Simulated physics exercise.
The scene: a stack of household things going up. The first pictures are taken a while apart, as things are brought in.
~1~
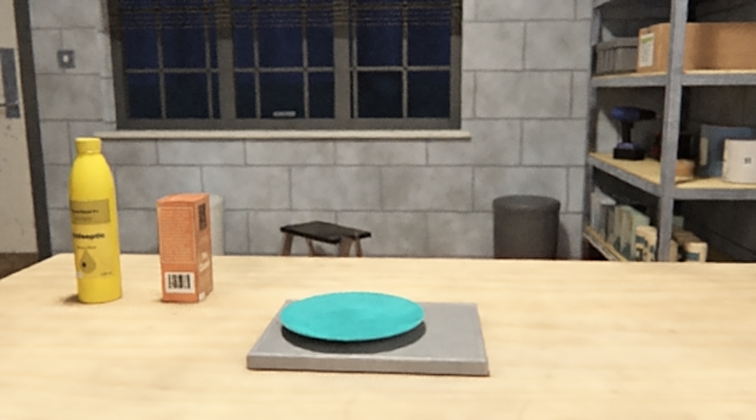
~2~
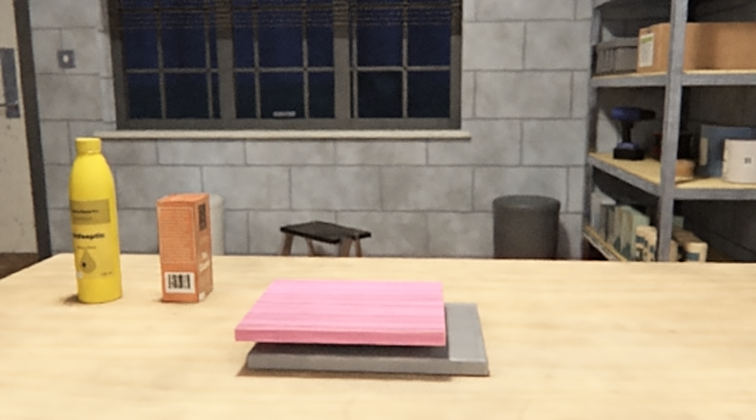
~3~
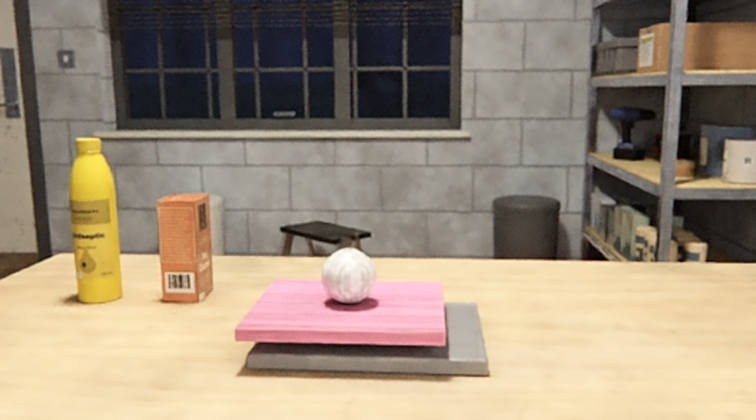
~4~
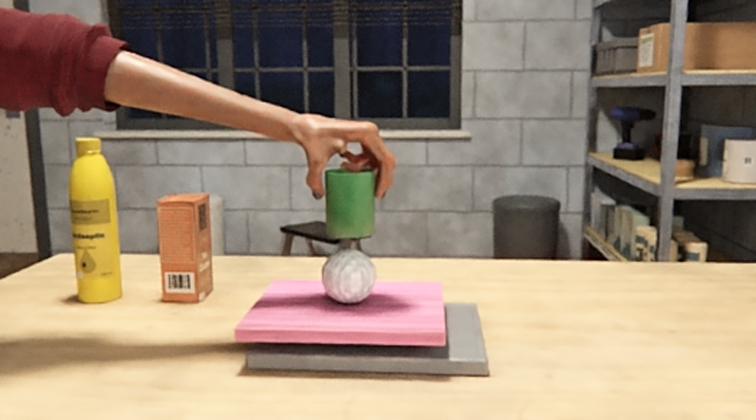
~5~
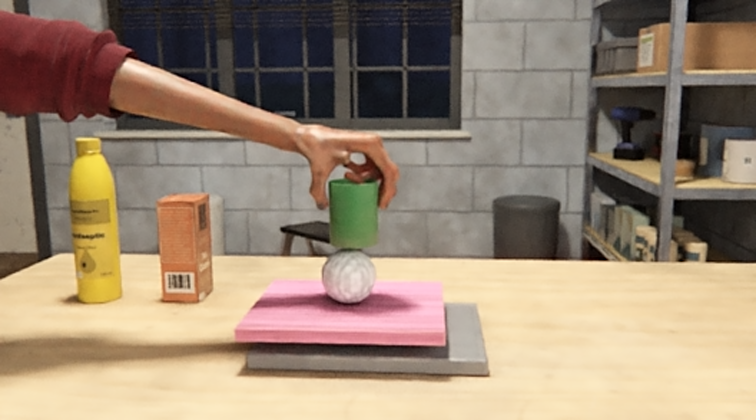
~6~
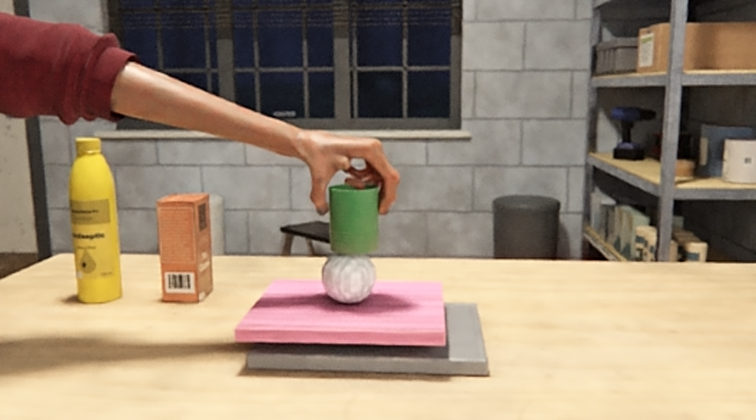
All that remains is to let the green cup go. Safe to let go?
Here the pile comes apart.
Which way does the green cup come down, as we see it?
It goes to the right.
Then, 0.40 s on from there, green cup now fallen.
Then, 0.50 s on from there, things are still on the move.
Then, 1.40 s on from there, nothing new.
In the end, fallen, green cup; the other 6 unmoved. At the end, from the last picture's camera, green cup near (423, 282). The pile gives way.
